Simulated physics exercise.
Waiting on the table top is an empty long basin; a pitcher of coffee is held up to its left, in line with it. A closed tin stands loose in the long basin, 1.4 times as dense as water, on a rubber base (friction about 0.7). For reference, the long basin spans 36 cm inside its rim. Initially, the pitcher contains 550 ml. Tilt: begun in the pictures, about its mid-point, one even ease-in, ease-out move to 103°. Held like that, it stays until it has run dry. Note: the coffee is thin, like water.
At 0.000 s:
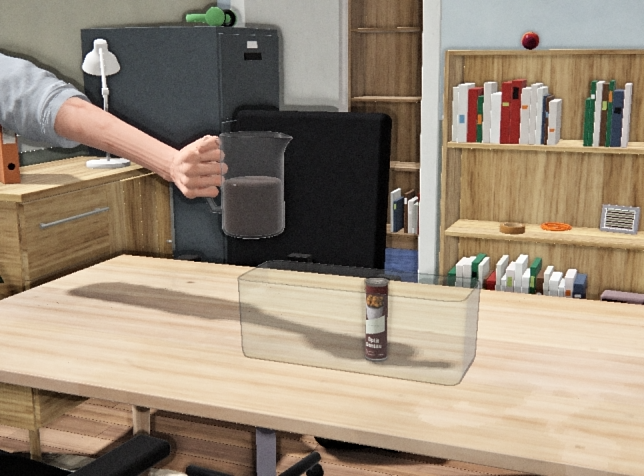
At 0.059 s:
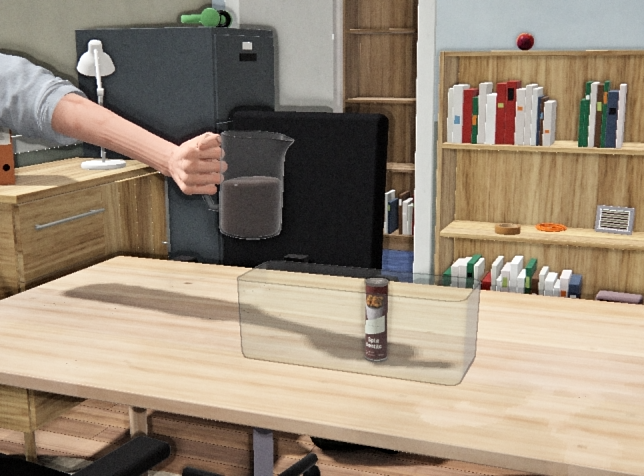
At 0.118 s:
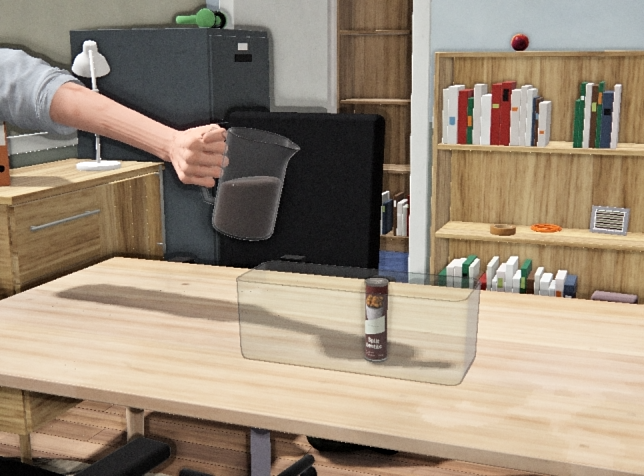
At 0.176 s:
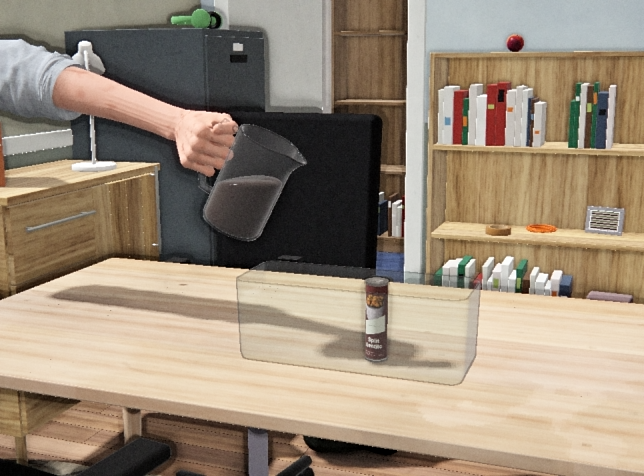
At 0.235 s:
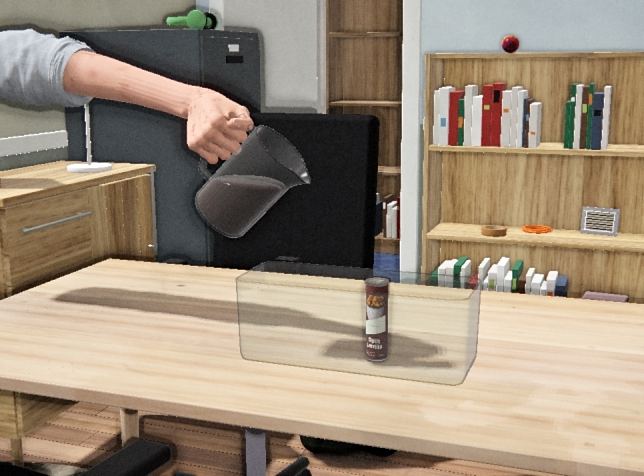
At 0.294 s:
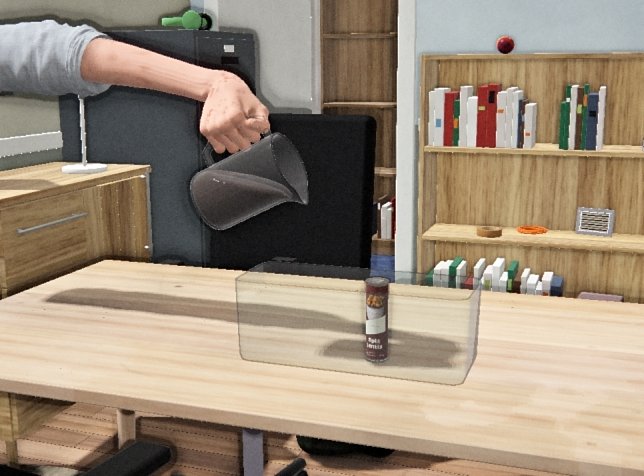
Hand tilting a pitcher of dark coffee steadily to the right, beside a clear basin holding a small tin on a table.
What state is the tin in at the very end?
The tin is upright.
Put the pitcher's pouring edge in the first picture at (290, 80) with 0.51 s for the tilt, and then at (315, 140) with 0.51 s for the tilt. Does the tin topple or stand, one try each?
The tin overturns the first time and overturns the second time.
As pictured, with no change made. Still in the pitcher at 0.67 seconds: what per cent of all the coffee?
Roughly 30 percent remains.
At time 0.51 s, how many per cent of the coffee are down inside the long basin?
8 %, roughly.
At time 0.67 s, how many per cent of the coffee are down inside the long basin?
About 50 per cent.
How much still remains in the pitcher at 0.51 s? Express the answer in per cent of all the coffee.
I'd put it near 72 percent.
Then, 0.51 s in, the tilt is 103° and 72 per cent is still to pour; the tin stands where it began.
Then, 0.67 s in, the tilt is 103° and 30 per cent is still to pour; the tin stands where it began.
Then, 0.83 s in, the tilt is 103° and 11 per cent is still to pour; the tin stands where it began.
Then, 1.01 s in, the tilt is 103° and 3 per cent is still to pour; the tin stands where it began.
Finally, the tin stands where it began.
